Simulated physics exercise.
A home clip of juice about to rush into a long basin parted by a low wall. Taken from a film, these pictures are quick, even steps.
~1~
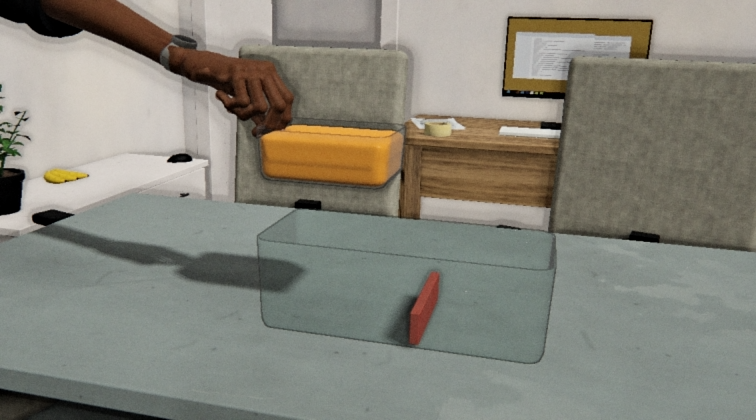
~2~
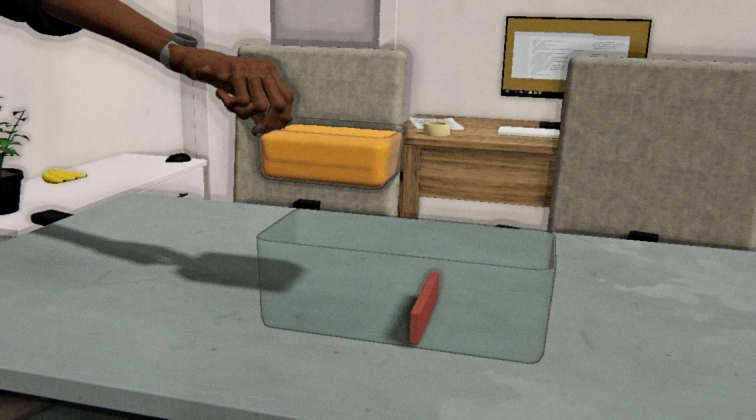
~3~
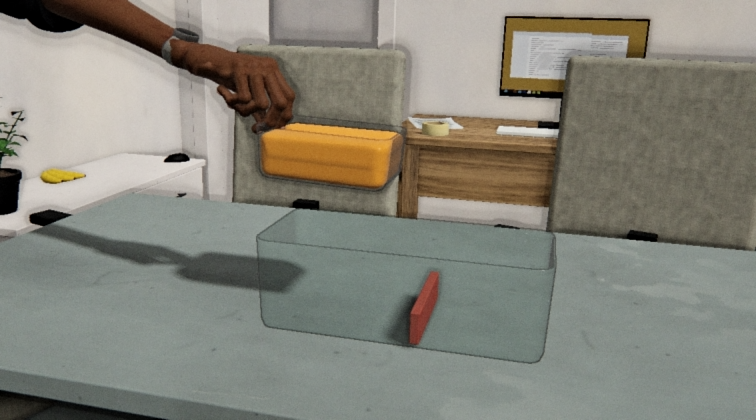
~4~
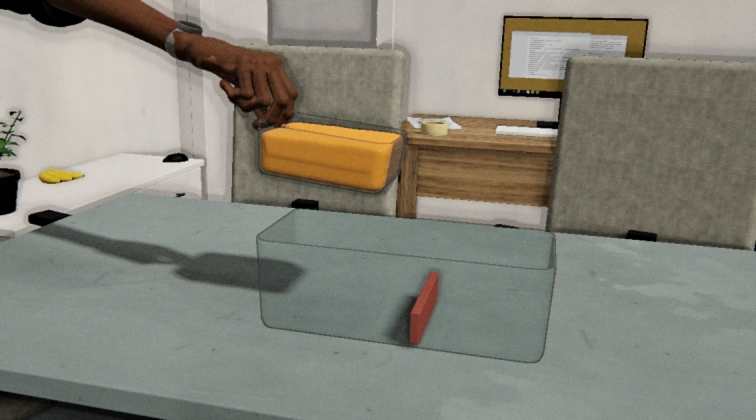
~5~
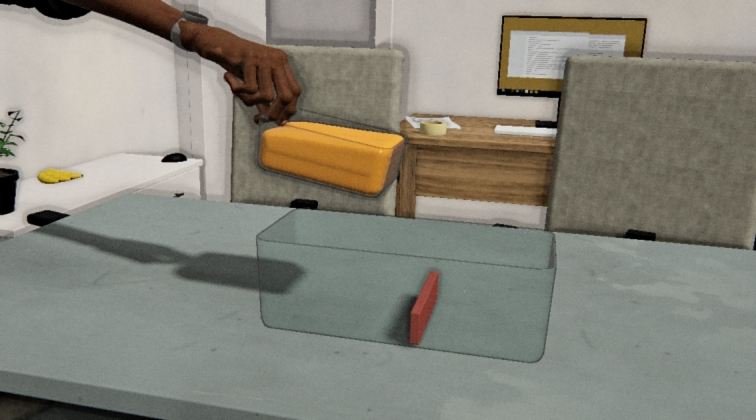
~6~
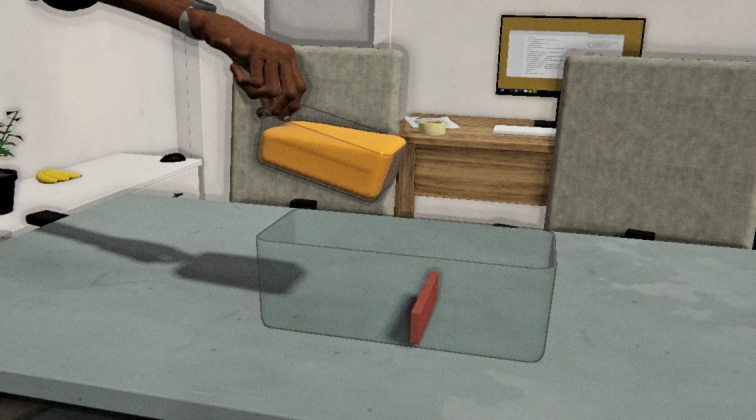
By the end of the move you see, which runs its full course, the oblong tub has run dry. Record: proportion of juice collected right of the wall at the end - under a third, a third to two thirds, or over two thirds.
Once it settles, the part right of the wall is a third to two thirds, I'd say.
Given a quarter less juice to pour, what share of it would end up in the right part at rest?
Roughly 50 %.
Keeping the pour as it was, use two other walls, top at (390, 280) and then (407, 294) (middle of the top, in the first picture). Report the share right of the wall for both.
The first one comes to 80 percent, while the second comes to 65 percent.
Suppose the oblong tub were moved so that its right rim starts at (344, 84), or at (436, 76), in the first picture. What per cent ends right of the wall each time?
Roughly 10 % the first time and roughly 70 % the second.
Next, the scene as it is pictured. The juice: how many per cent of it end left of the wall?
I'd put it at about 35 per cent.
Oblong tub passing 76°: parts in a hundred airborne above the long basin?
35 in a hundred.
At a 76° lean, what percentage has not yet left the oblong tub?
My estimate is close to 25 percent remaining.
A moment on, the oblong tub is tipped on its side and 23 per cent is still to pour, 5 is left of the wall and 36 right of it.
Next, the oblong tub is tipped right over and 3 per cent is still to pour, 31 is left of the wall and 59 right of it.
Then the oblong tub is tipped right over and 0 per cent is still to pour, 36 is left of the wall and 59 right of it.
Later the oblong tub is tipped right over and 0 per cent is still to pour, 37 is left of the wall and 58 right of it.
In the end 37 per cent lies left of the wall, 58 right of it and 4 outside.
